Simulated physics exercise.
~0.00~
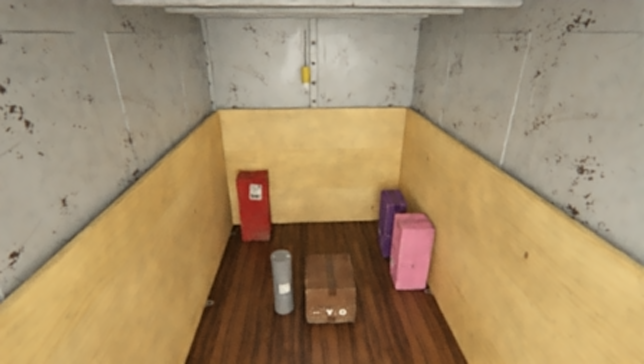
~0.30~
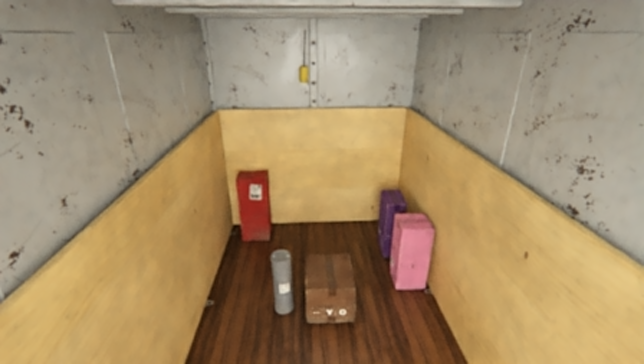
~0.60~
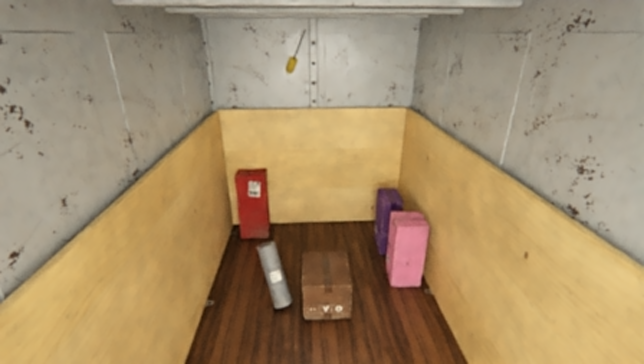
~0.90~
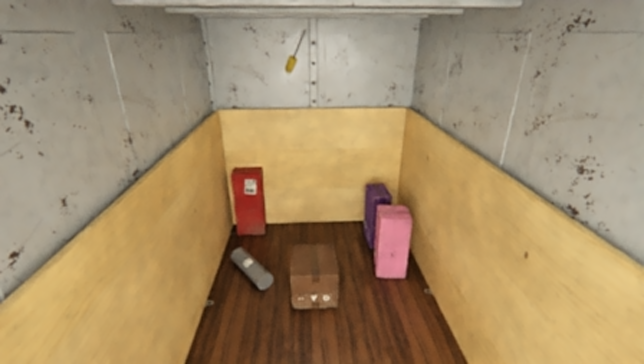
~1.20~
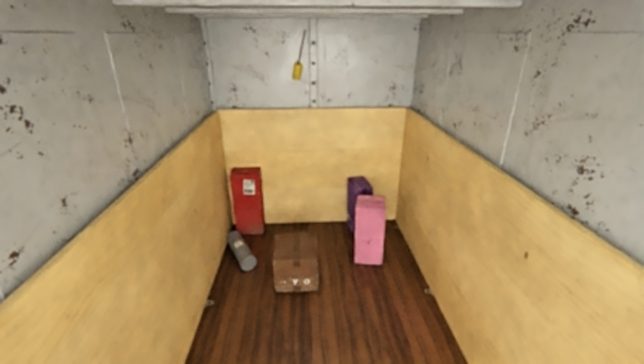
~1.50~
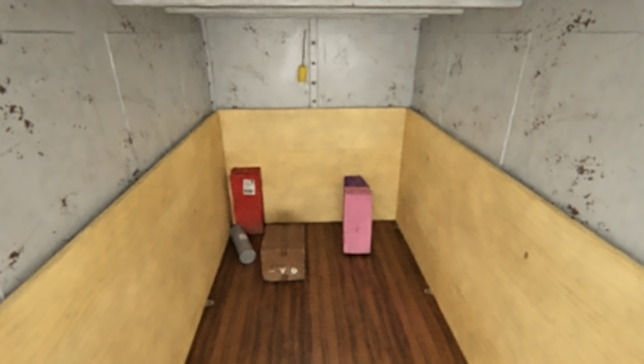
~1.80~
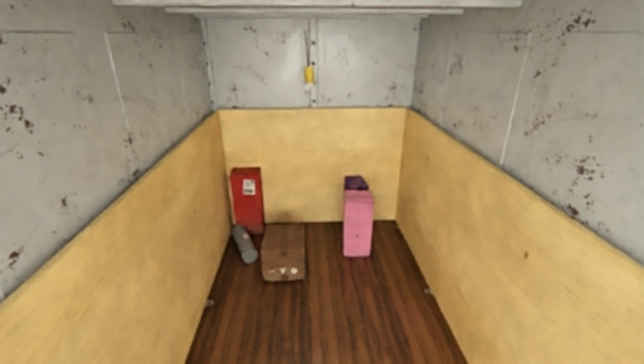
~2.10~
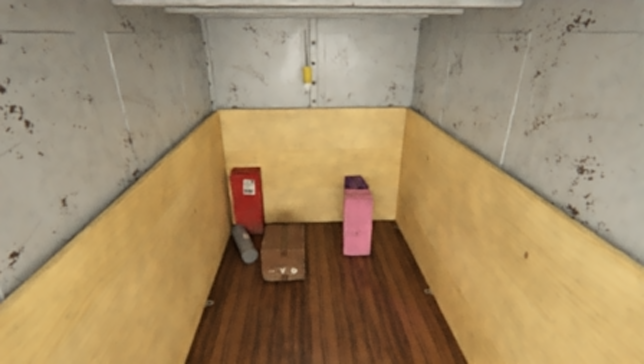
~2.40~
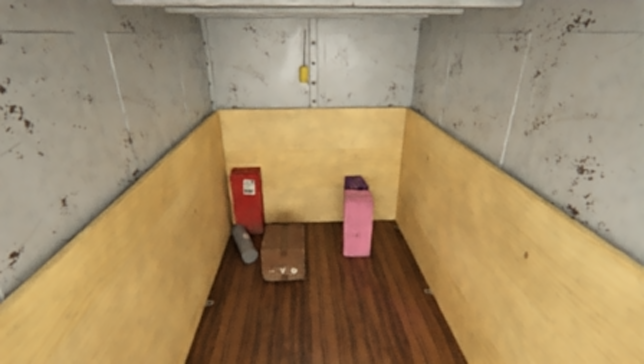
Van load bay with a grey canister toppling onto its side as pink, purple and brown boxes slide left and forwards, then settle.
